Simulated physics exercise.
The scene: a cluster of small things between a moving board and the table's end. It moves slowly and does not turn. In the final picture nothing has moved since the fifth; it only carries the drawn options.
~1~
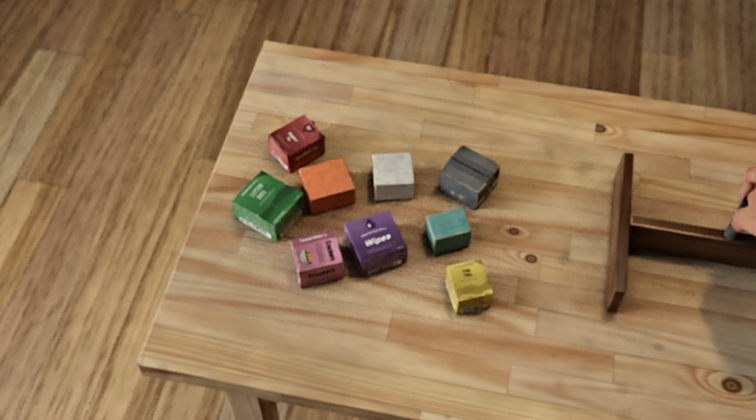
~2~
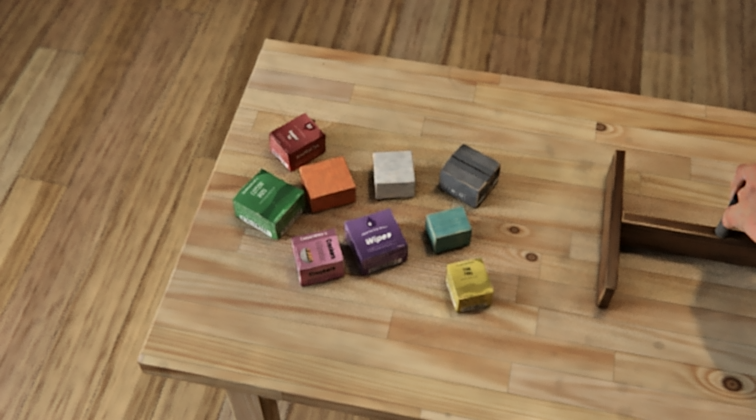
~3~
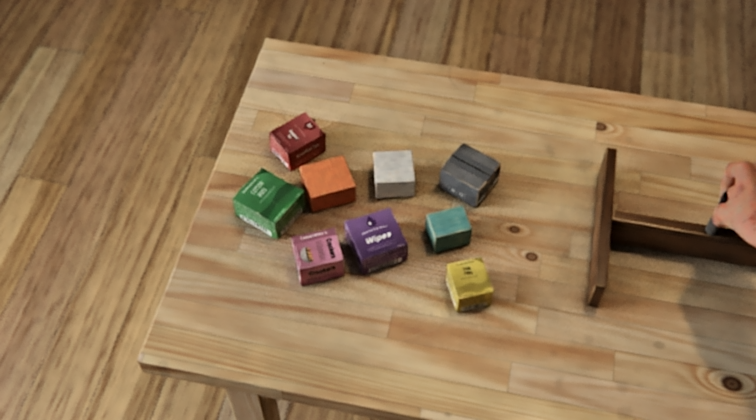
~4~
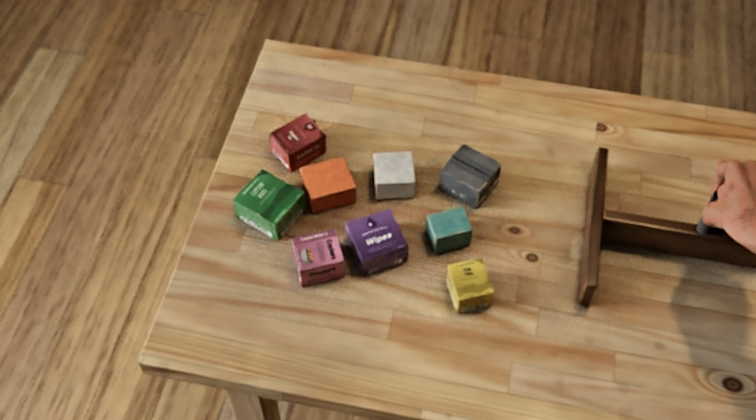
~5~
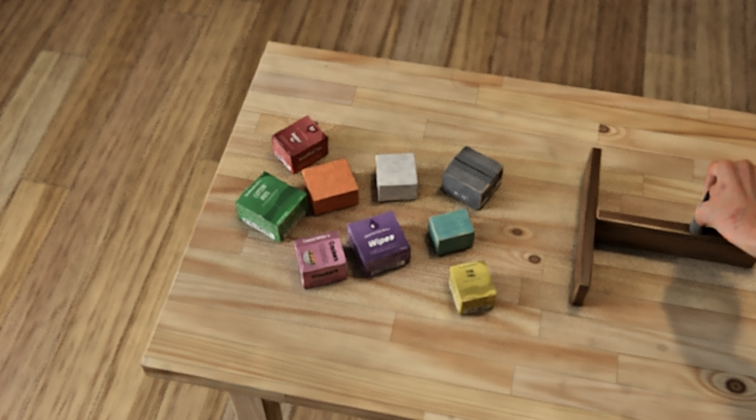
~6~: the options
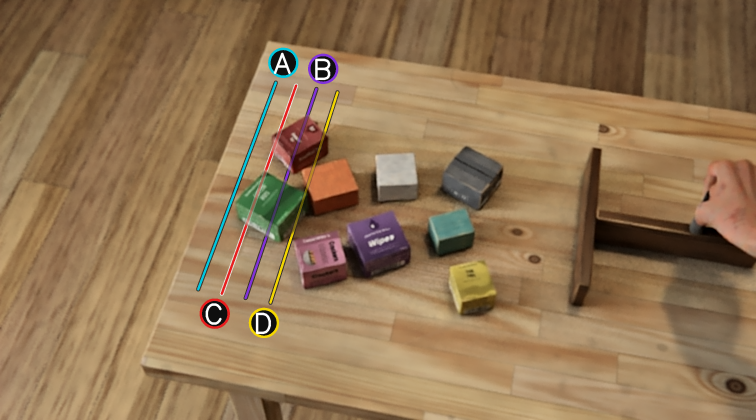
On a wooden table, a hand slides a brown board slowly left toward small colourful boxes.
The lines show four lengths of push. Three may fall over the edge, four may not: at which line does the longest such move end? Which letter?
As far as mark B.
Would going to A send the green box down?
By then, yes.
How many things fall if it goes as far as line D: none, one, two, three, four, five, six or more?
One.
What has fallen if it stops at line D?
The red packet.
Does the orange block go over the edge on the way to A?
Yes.
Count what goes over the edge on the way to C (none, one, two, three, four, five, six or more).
In all, four.
On the marked copy, A at (240, 177); B at (284, 185); C at (262, 181); D at (307, 189).
Following B. Soon after the start, board (478, 193); yellow packet (446, 290); grey box (449, 180).
Later, board (368, 175); red packet (275, 136); green box (265, 210).
In the end, board (286, 162); red packet over the edge; green box over the edge; two fallen.
As for the rest, A drops four; C drops four; D is within the limit but short.
